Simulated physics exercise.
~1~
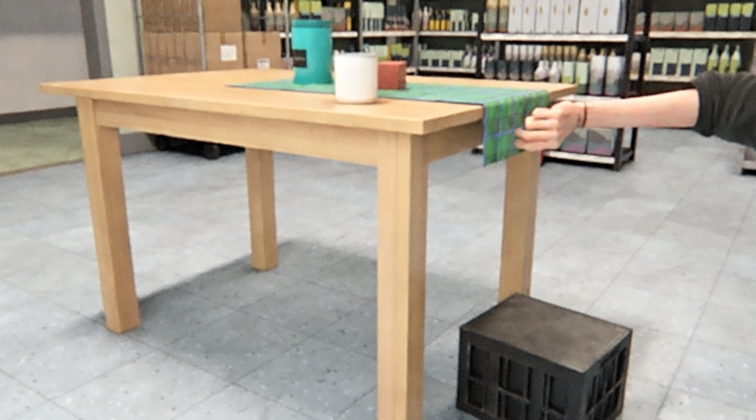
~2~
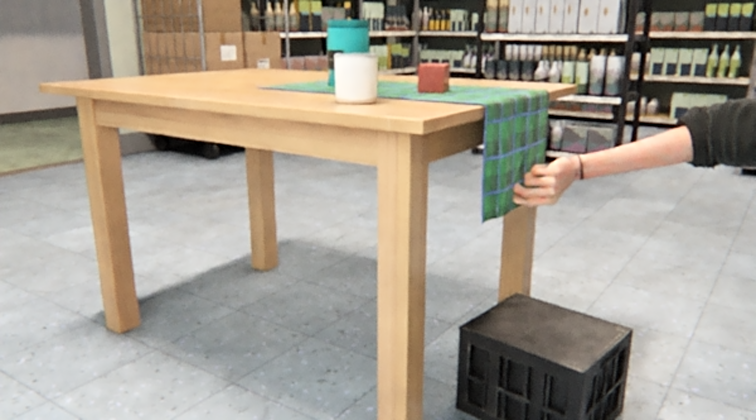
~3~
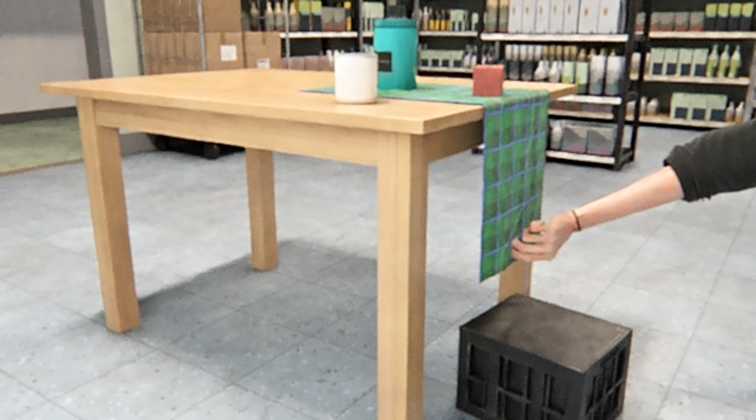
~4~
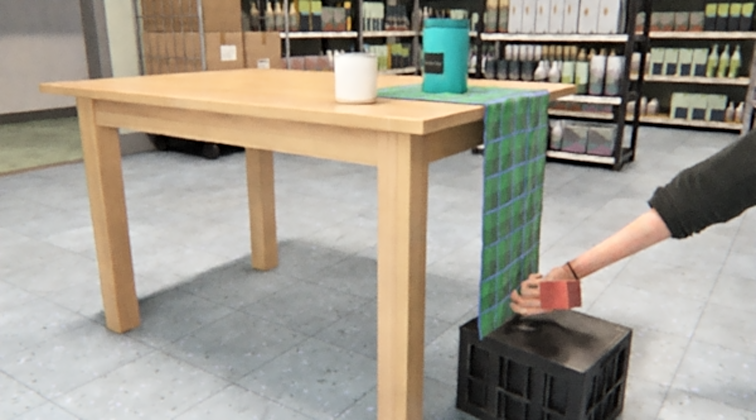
The clip shows a hand pulling a green table runner down over a table's right end, carrying a turquoise canister and red block rightward. The block goes over the edge and ends by the hand as the hem reaches a black crate, while the canister and unmoved white mug stay upright.
